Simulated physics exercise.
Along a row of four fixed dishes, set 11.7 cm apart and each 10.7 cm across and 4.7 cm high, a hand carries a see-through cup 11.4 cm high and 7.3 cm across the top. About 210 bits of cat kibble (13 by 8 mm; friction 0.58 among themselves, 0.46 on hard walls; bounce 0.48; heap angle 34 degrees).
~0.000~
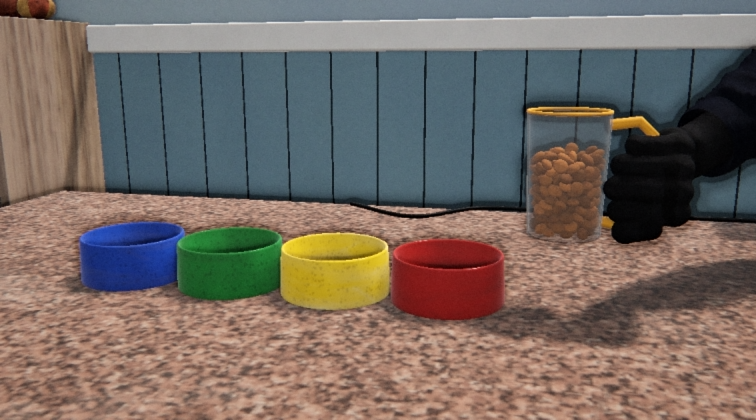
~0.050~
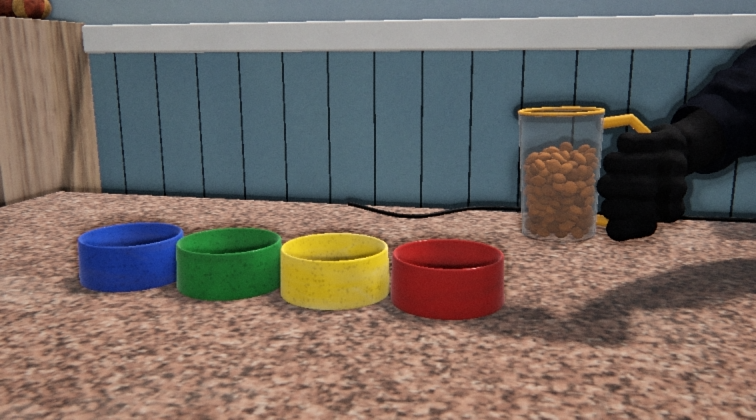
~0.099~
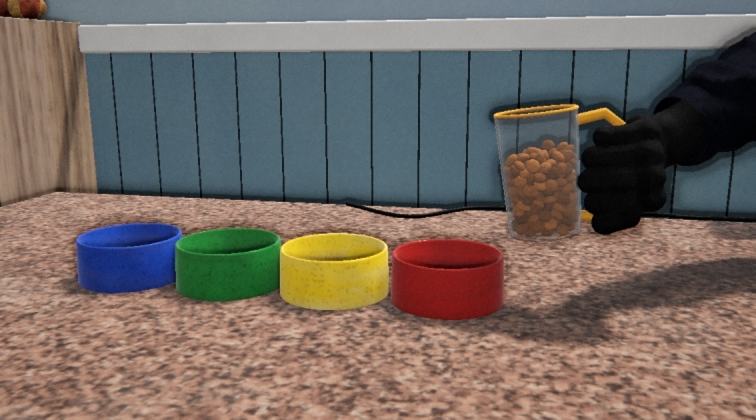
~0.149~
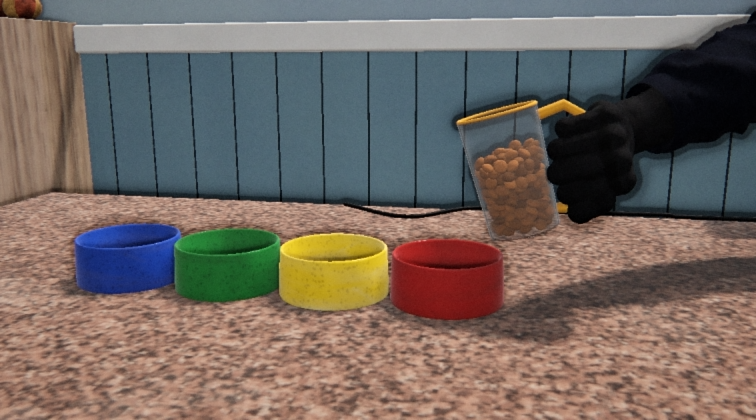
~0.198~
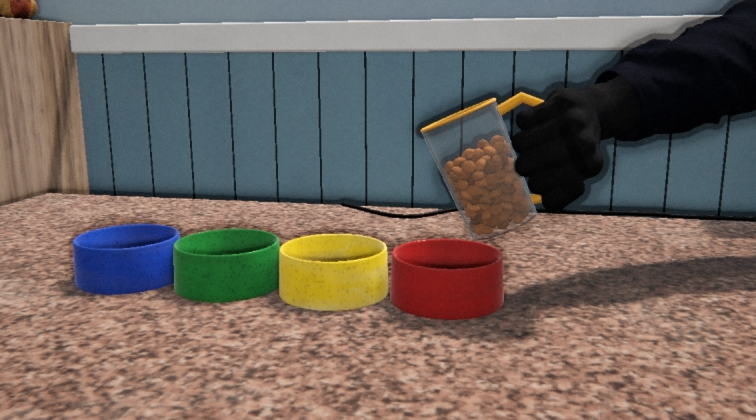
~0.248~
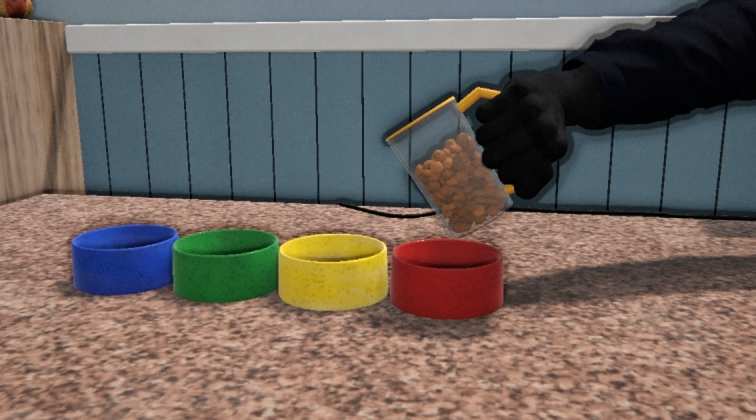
Black-gloved hand moving a clear cup of brown pieces leftward while tilting it left, above a counter with four coloured dishes.
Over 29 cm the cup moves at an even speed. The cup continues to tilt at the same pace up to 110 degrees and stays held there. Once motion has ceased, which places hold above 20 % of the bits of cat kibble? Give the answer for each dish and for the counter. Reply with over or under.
Red under, blue under, green over, yellow under, counter under.
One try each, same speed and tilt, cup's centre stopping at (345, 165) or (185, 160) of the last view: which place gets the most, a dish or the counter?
Yellow; blue.
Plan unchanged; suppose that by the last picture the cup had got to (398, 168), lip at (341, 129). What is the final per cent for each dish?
Red 0, blue 0, green 80, yellow 0.
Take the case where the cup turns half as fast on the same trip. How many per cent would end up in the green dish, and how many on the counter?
That gives green 90 with 0 for the counter.
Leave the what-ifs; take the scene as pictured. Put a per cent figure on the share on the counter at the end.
Some 5 in a hundred.
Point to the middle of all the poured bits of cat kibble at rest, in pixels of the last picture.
Somewhere near (218, 268) in the last picture.
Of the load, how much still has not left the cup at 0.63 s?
It comes to about 95 percent.
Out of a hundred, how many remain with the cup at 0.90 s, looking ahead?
I'd say close to 45 per cent.
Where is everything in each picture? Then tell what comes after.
In the first picture, cup at (566, 174), tilt 0 degrees, lip at (529, 111), moved 0.0 cm; middle of the pieces at (563, 196); red dish at (448, 254); yellow dish at (335, 247); green dish at (230, 240); blue dish at (133, 234).
In the second picture, cup at (560, 173), tilt 2 degrees, lip at (520, 112), moved 0.6 cm; middle of the pieces at (557, 195).
In the third picture, cup at (540, 173), tilt 7 degrees, lip at (495, 116), moved 2.3 cm; middle of the pieces at (540, 195).
In the fourth picture, cup at (511, 172), tilt 15 degrees, lip at (458, 123), moved 5.0 cm; middle of the pieces at (513, 193).
In the fifth picture, cup at (481, 171), tilt 24 degrees, lip at (423, 131), moved 7.8 cm; middle of the pieces at (487, 191).
In the sixth picture, cup at (452, 170), tilt 33 degrees, lip at (389, 139), moved 10.6 cm; middle of the pieces at (460, 189); red dish at (447, 254); yellow dish at (333, 248); green dish at (226, 242); blue dish at (126, 237). Its pace works out near 175 degrees a second; the hand travels 56 cm a second.
After 0.47 s, tilt 71 degrees; cup holds 100 %.
After 0.63 s, tilt 99 degrees; cup holds 95 %, green 5 %.
After 0.90 s, tilt 110 degrees; cup holds 45 %, blue 5 %, green 45 %.
At rest (3.0 s), red 0 %, blue 5 %, green 80 %, yellow 0 %, counter 5 %, cup 10 %.
